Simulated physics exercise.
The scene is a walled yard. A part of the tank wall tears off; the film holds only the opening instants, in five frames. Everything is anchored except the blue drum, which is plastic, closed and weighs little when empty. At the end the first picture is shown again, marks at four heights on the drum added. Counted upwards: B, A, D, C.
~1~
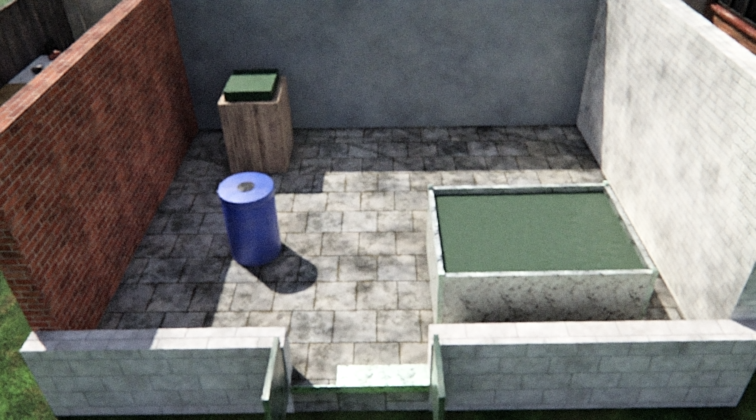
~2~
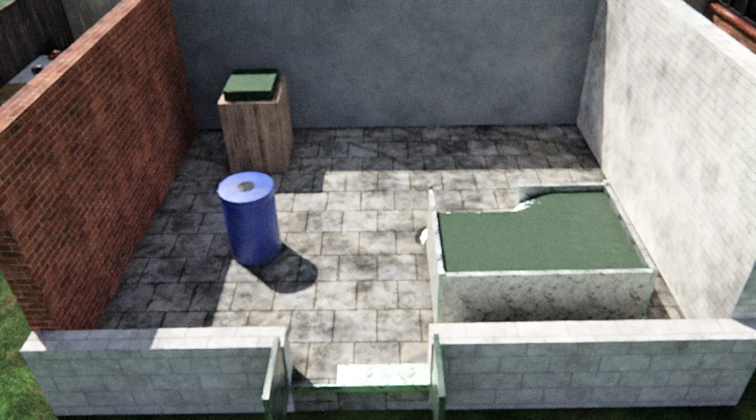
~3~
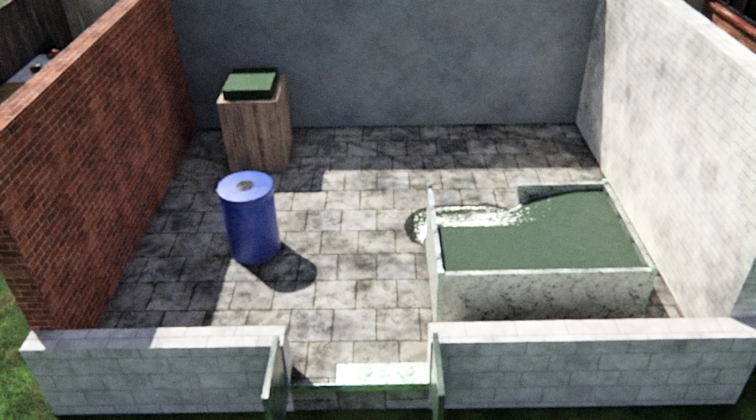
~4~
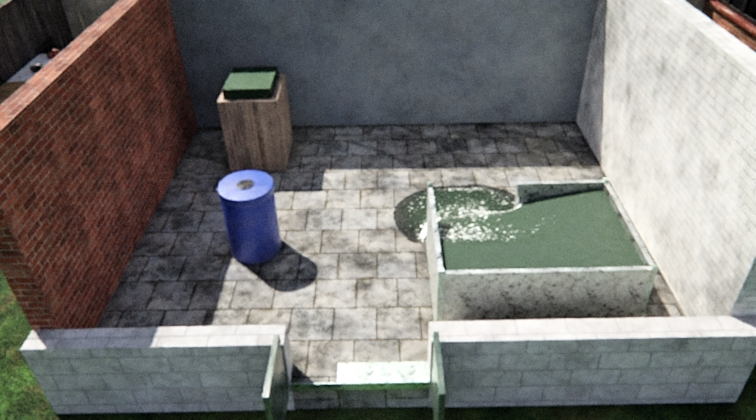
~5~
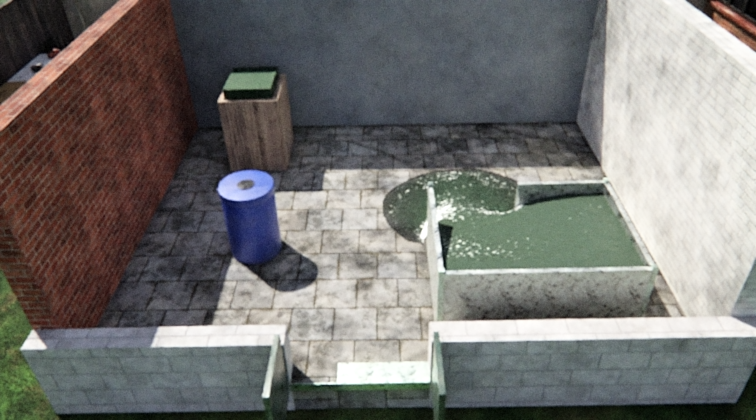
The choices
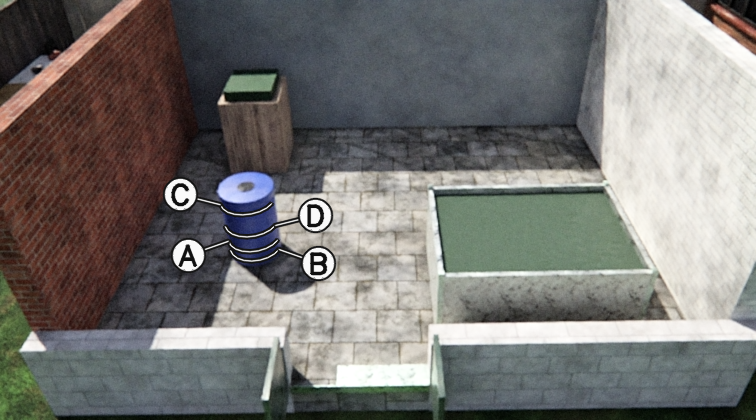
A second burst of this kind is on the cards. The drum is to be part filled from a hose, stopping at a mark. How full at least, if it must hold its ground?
B will do.
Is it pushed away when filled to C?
No, not at all.
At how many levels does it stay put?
All of them.
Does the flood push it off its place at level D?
No.
In white, A at (249, 251); B at (251, 261); C at (242, 214); D at (247, 236); from the bottom up B, A, D, C.
If A is chosen, it does not move.
If B is chosen, it does not move.
If C is chosen, it does not move.
If D is chosen, it does not move.
